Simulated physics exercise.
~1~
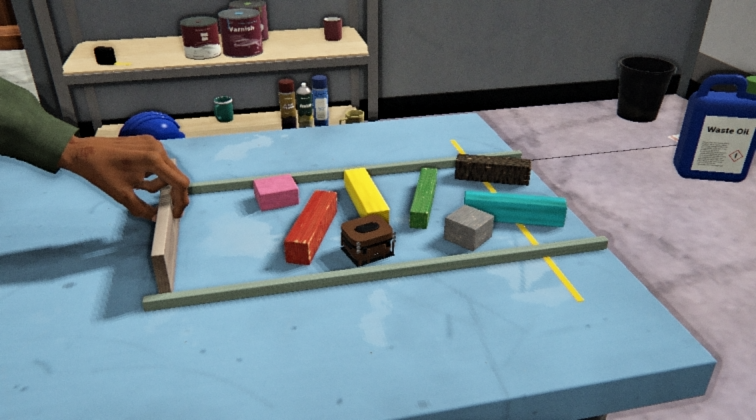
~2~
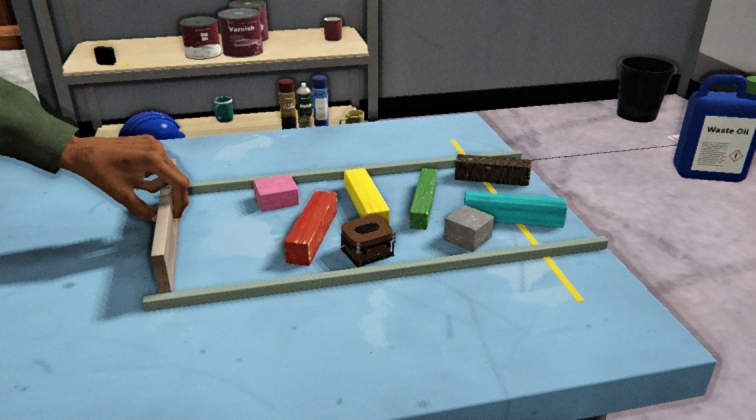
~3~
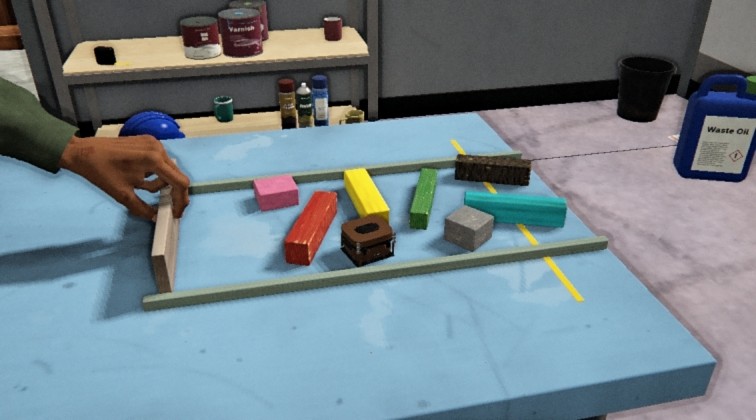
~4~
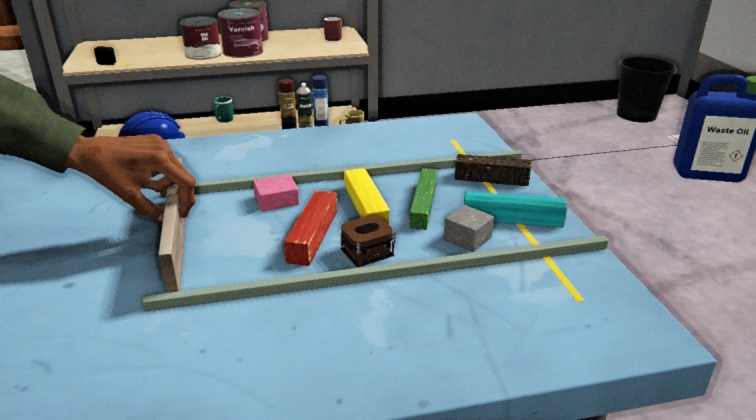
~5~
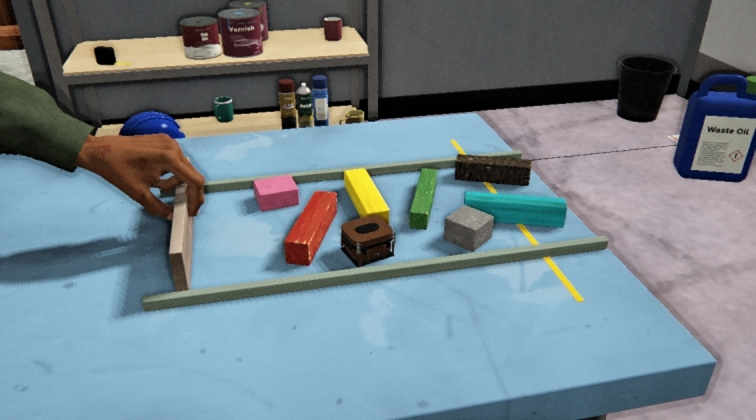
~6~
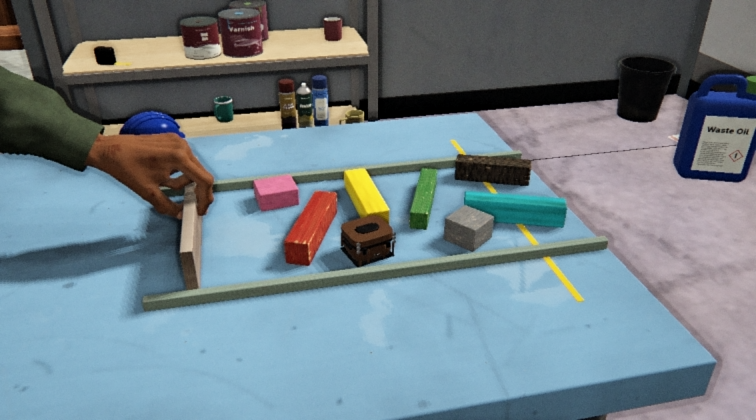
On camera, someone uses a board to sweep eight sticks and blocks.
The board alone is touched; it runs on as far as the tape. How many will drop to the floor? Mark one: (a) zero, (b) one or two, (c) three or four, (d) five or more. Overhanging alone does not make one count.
(c) three or four.
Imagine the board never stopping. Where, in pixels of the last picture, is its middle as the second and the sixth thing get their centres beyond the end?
Its centre point is roughly (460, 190) and later (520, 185).
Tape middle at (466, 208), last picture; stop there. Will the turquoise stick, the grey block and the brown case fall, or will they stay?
Here the turquoise stick drops down while the grey block remains in place and the brown case remains in place.
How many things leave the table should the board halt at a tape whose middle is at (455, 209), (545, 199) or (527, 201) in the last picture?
Try 1: 0; try 2: 7; try 3: 6.
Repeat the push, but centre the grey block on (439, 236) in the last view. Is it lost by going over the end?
I reckon from there it drops down.
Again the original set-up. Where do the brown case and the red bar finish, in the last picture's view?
They end up close to (570, 219) and (520, 201).
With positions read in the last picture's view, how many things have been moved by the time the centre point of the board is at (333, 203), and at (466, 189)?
Well, it's 4 at the first one and 8 at the second.
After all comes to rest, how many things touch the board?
At rest, 2 are in contact.
Early on, none off yet; black bar at rest near (493, 170); turquoise stick at rest near (514, 209); grey block at rest near (469, 228).
Finally, the number that fall off is three or four; lost, grey block, turquoise stick and black bar.
